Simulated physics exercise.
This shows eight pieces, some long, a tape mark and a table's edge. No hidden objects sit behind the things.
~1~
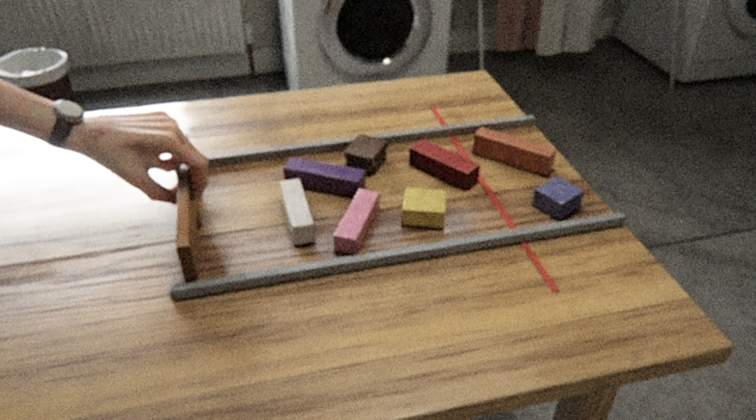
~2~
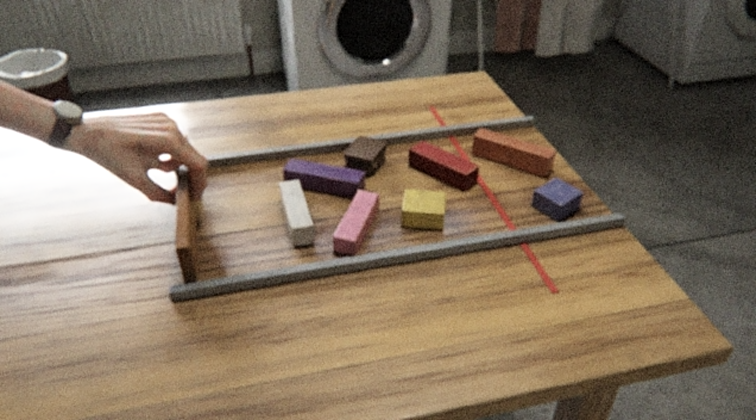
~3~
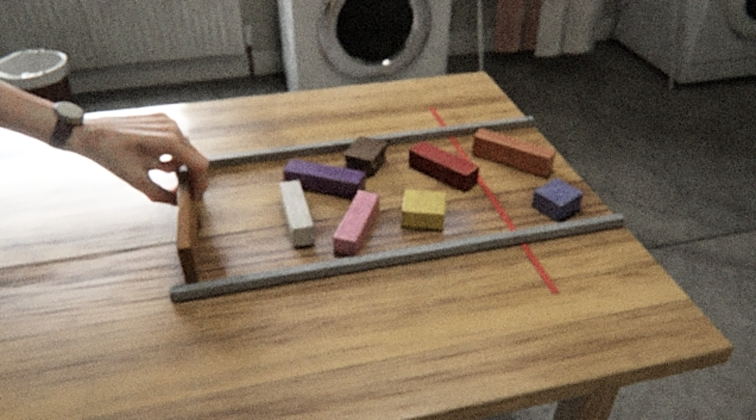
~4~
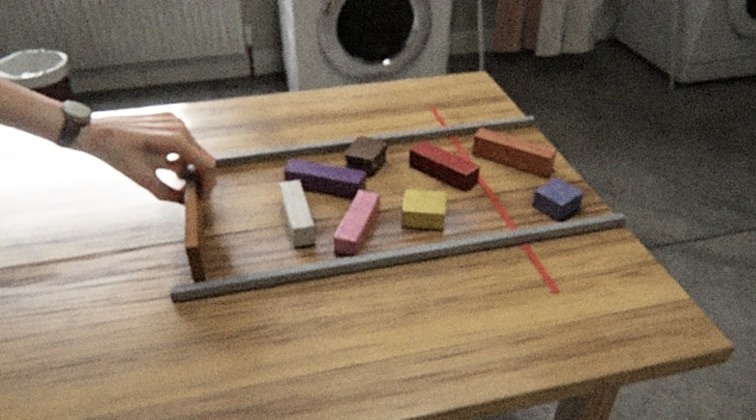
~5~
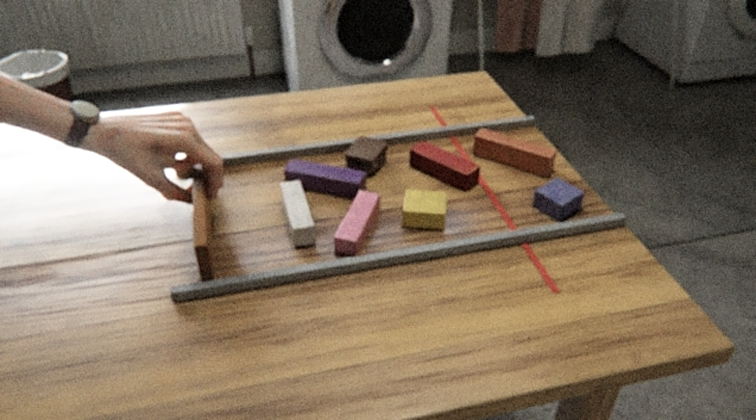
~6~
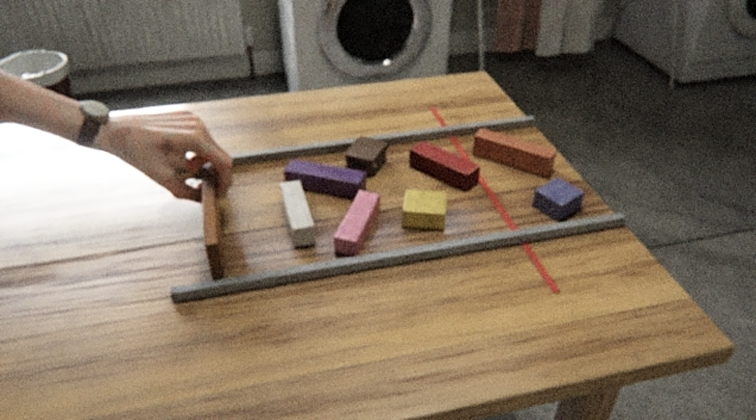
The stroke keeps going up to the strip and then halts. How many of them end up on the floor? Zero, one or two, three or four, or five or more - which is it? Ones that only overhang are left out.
The push clears none off the end, I'd bet.
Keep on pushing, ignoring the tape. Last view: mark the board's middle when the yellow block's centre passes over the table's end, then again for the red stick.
(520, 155) and (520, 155), roughly.
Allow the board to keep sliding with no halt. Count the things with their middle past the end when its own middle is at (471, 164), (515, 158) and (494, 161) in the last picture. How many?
Taking the places in turn, the counts are 0, 2 and 1.
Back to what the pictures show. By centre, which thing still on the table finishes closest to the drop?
That would be the blue block.
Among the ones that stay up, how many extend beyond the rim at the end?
I get 2.
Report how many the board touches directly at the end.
Contact count: 2.
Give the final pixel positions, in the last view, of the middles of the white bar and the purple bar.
(499, 183) and (506, 161), roughly.
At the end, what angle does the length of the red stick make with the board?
Some 35 degrees.
Soon after, none off yet; blue block at rest near (558, 199); orange bar at rest near (513, 152); red stick at rest near (444, 166).
Then, none off yet; blue block moving near (566, 199); orange bar at rest near (514, 152); red stick moved about its own width near (494, 161).
At rest, the number that fall off is zero.
